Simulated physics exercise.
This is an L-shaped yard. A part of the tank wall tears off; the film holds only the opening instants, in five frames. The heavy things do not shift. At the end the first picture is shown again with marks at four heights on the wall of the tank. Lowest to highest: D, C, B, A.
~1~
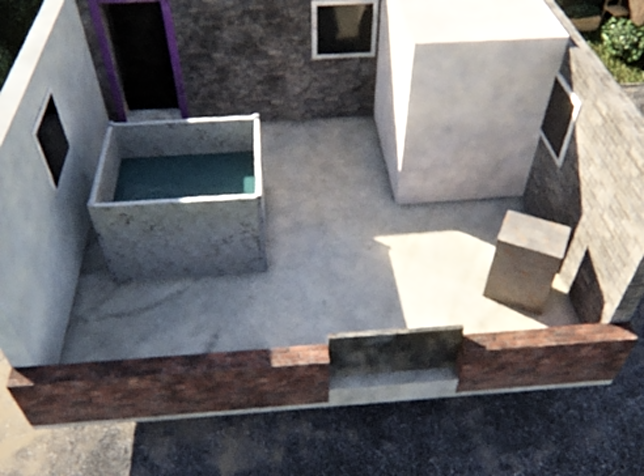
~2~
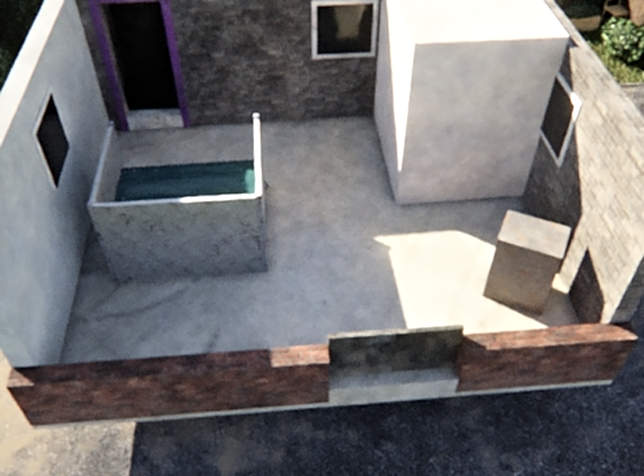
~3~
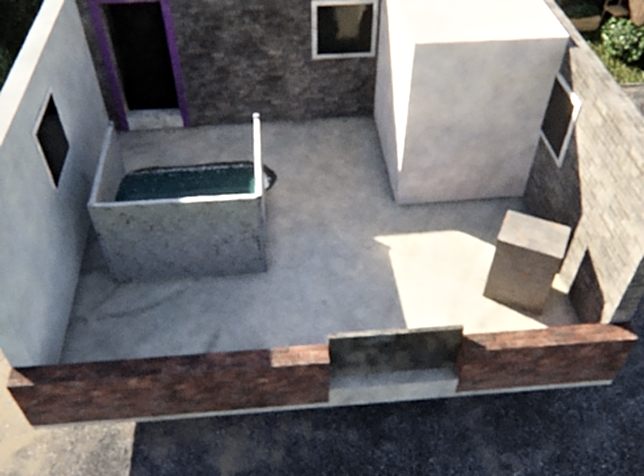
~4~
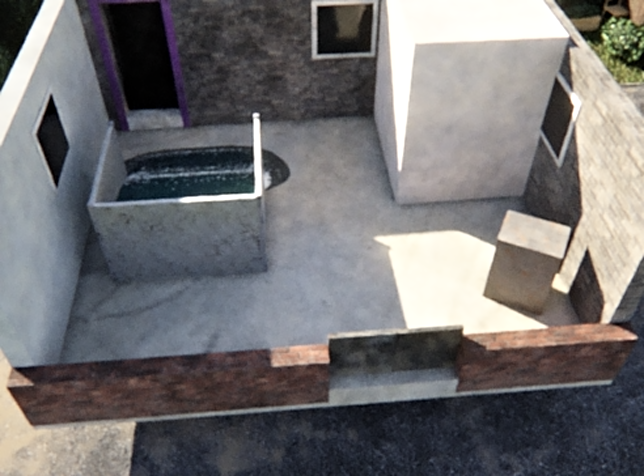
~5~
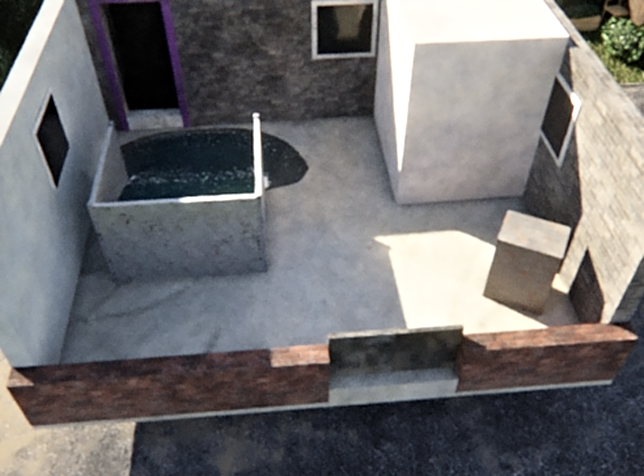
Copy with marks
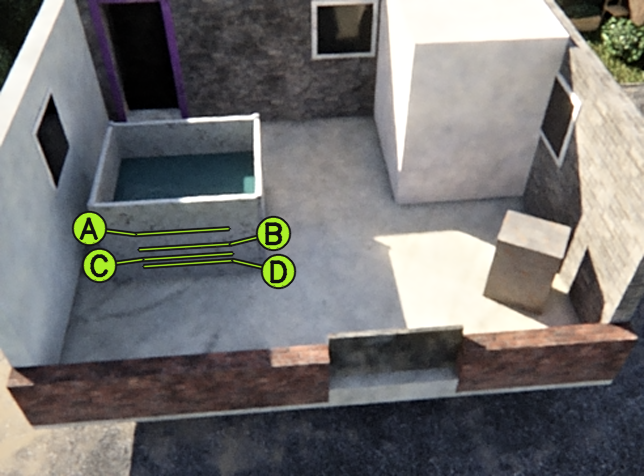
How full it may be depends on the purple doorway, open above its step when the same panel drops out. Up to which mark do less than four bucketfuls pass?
Mark C just does it.
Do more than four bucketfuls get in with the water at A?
Yes, that goes wrong.
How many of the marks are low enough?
Two.
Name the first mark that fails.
That is mark B.
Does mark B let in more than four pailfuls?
Yes, that goes wrong.
On the marked copy, A at (182, 231); B at (185, 246); C at (187, 256); D at (188, 263); from the bottom up D, C, B, A.
With A, dozens of bucketfuls pour in.
With B, about 9 bucketfuls get in.
With C, a bucket or two gets in.
With D, nothing gets over.
